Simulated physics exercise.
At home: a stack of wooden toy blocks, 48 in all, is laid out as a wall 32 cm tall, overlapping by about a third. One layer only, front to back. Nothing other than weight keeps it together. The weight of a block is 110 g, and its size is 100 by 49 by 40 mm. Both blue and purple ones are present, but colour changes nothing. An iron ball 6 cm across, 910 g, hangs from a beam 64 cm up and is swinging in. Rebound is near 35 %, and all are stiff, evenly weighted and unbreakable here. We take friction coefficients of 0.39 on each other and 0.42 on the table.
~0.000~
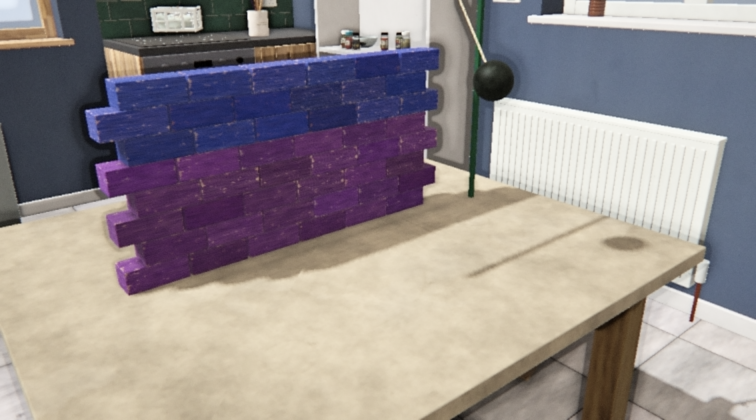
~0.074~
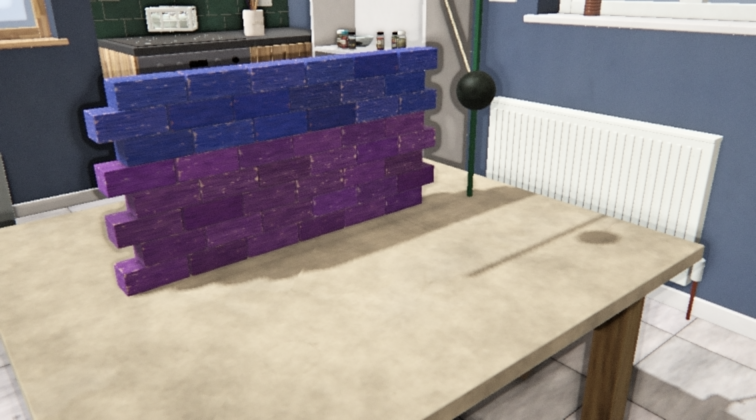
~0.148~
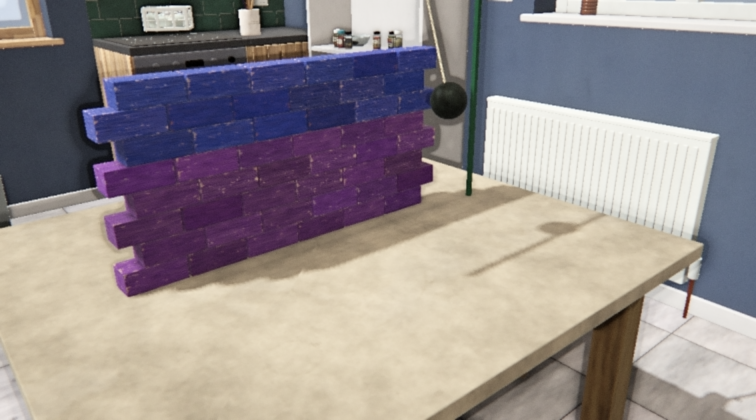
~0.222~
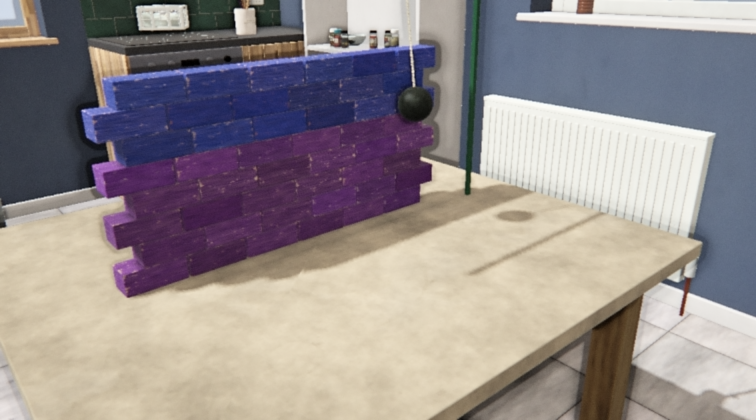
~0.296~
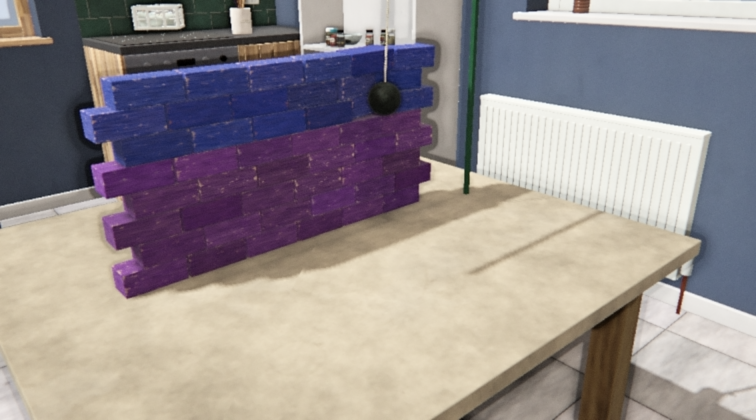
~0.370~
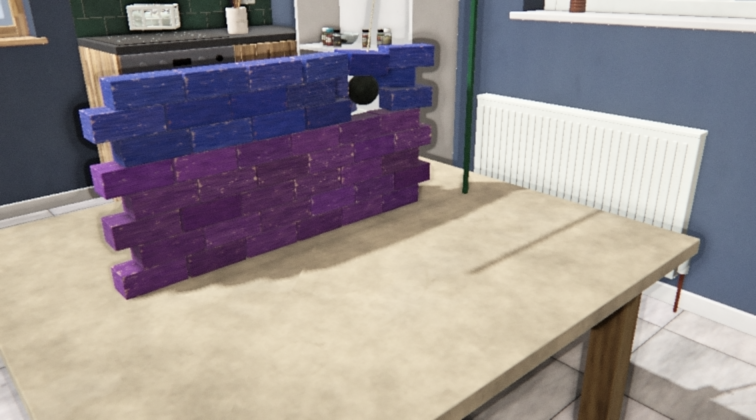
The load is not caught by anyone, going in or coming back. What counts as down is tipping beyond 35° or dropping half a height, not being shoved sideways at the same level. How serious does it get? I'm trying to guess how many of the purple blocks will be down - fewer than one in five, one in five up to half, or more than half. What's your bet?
I would say fewer than one in five.
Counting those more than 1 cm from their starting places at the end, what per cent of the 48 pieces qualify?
10 in a hundred end up shifted.
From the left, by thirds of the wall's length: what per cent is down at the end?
In percent, the thirds read 0 on the left, 0 in the middle and 30 on the right.
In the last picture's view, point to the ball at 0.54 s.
Near (337, 71).
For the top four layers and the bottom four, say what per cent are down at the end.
I'd put the top at 20 per cent and the bottom at 0 per cent.
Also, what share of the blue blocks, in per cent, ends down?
Of the blue ones, 30 in a hundred finish down.
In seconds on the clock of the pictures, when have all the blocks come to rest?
At about 1.5 s.
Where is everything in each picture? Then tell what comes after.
In the first frame (each place is the centre of the face we see best; the camera moves round a little), ball (497, 75) line 34° before plumb; top purple block (365, 133); top blue block (421, 61); all as stacked.
The second frame shows ball (480, 86) line 28° before plumb; top purple block (364, 133).
The third frame shows ball (452, 99) line 19° before plumb; top purple block (364, 132).
The fourth frame shows ball (419, 106) line 8° before plumb; top purple block (363, 132).
The fifth frame shows ball (386, 103) line 4° past plumb; top purple block (363, 131); steepest lean 5°, the block at (373, 63); 4 have shifted.
The sixth frame shows ball (362, 94) line 12° past plumb; top purple block (362, 130); top blue block (412, 57) moved 8 mm; 5 have shifted.
By 0.54 s, line 24° past plumb; none of the 30 purple blocks down (3 of 48 in all colours); top purple block unmoved; top blue block tilted 7°.
By 0.84 s, line 9° past plumb; none of the 30 purple blocks down (5 of 48 in all colours); top purple block unmoved; top blue block on its side.
When it is over (1.6 s), line 5° past plumb; none of the 30 purple blocks down (5 of 48 in all colours); top purple block unmoved; top blue block upside down. That is 0 per cent. In pixels of the last frame, middles, top purple block near (353, 128), top blue block near (389, 167).
